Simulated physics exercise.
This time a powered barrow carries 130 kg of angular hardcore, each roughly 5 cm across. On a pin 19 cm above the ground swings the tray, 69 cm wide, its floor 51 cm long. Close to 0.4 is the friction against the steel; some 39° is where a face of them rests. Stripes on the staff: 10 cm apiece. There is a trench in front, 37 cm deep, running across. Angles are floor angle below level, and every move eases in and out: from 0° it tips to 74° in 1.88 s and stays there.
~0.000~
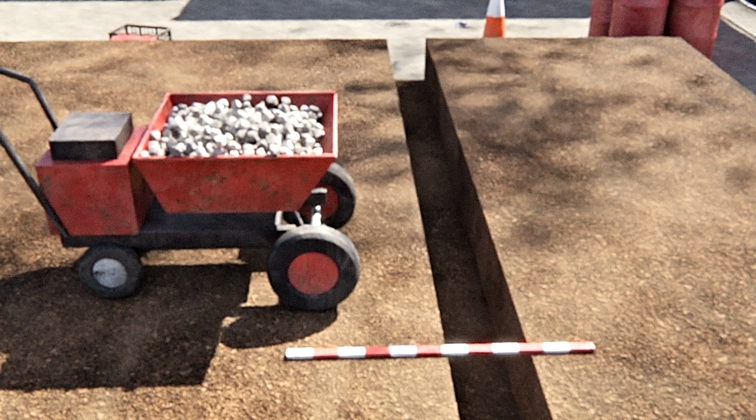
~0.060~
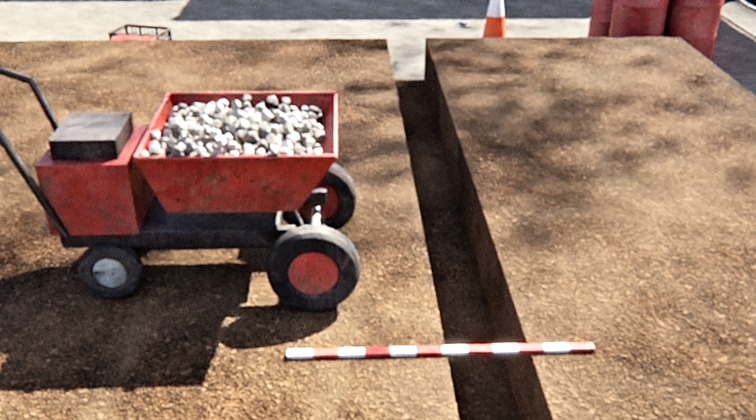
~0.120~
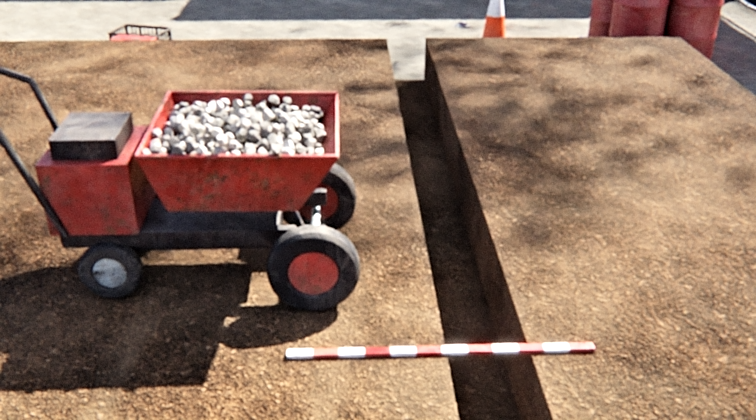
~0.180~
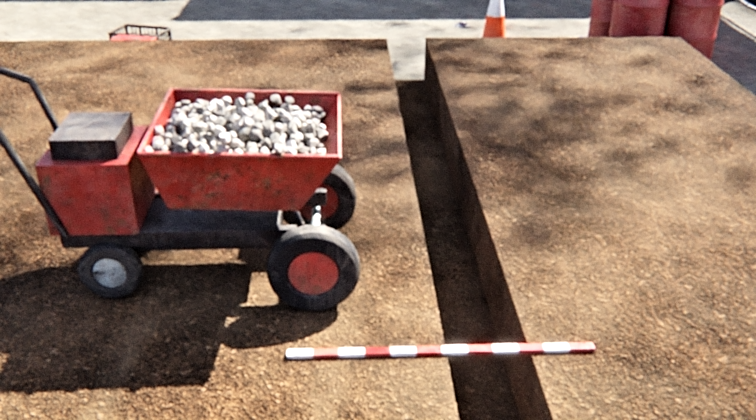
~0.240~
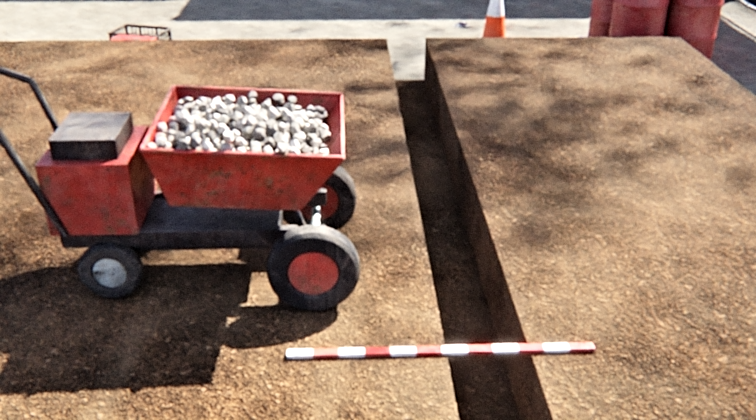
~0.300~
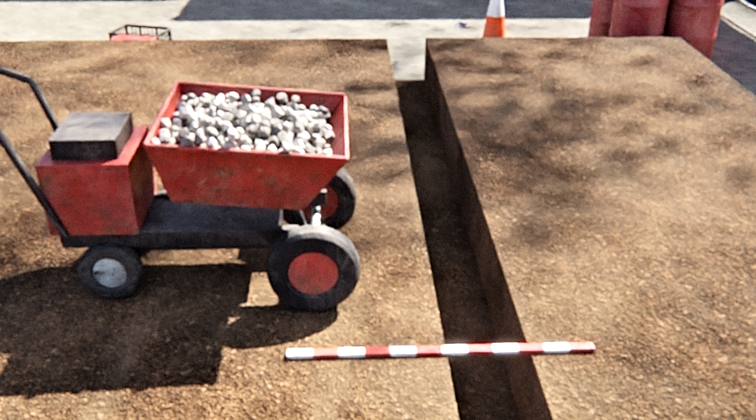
At first, a red powered barrow loaded with pale stones stands still on brown ground, left of a narrow trench with a red-and-white striped staff lying across it. Then the tray slowly begins to tilt, its back end rising slightly off the chassis and leaning toward the trench, while the wheels stay put.
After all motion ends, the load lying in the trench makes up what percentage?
It makes up about 80 per cent.
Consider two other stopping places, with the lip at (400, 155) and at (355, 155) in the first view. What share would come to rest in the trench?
Estimates: 40 % then 70 %.
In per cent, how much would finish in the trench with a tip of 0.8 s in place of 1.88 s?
About 70%.
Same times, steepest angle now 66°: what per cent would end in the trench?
I'd guess some 50 in a hundred.
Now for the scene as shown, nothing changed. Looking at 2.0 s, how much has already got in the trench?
35 per cent, give or take.
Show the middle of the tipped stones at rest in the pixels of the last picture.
Roughly (466, 316), I'd say.
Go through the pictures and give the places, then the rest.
In the first picture, lip at (335, 157), floor tilted 0°, highest stones at (235, 116).
In the second picture, lip at (336, 157), floor tilted 0°, highest stones at (235, 116); the stones move at 0.1 m/s on average.
In the third picture, the tray is at 1°, its lip at (337, 157); the top of the load is at (224, 115); the stones move at 0.1 m/s on average.
In the fourth picture, lip at (340, 158), floor tilted 2°, highest stones at (226, 113); the stones move at 0.2 m/s on average.
In the fifth picture, lip at (343, 158), floor tilted 3°, highest stones at (216, 111); the stones move at 0.2 m/s on average.
In the sixth picture, the tray is at 5°, its lip at (347, 159); the top of the load is at (211, 107); the stones move at 0.3 m/s on average.
After 1.4 s the floor is at 62°; 99 % in the tray, 1 % in the trench; the foremost stones are at (455, 237).
After 2.0 s the floor is at 74°; 65 % in the tray, 34 % in the trench, 1 % past the trench; the foremost stones are at (533, 258).
After 2.3 s the floor is at 74°; 43 % in the tray, 55 % in the trench, 2 % past the trench; the foremost stones are at (566, 268).
After 4.3 s the floor is at 74°; 18 % in the tray, 80 % in the trench, 2 % past the trench; the foremost stones are at (567, 268).
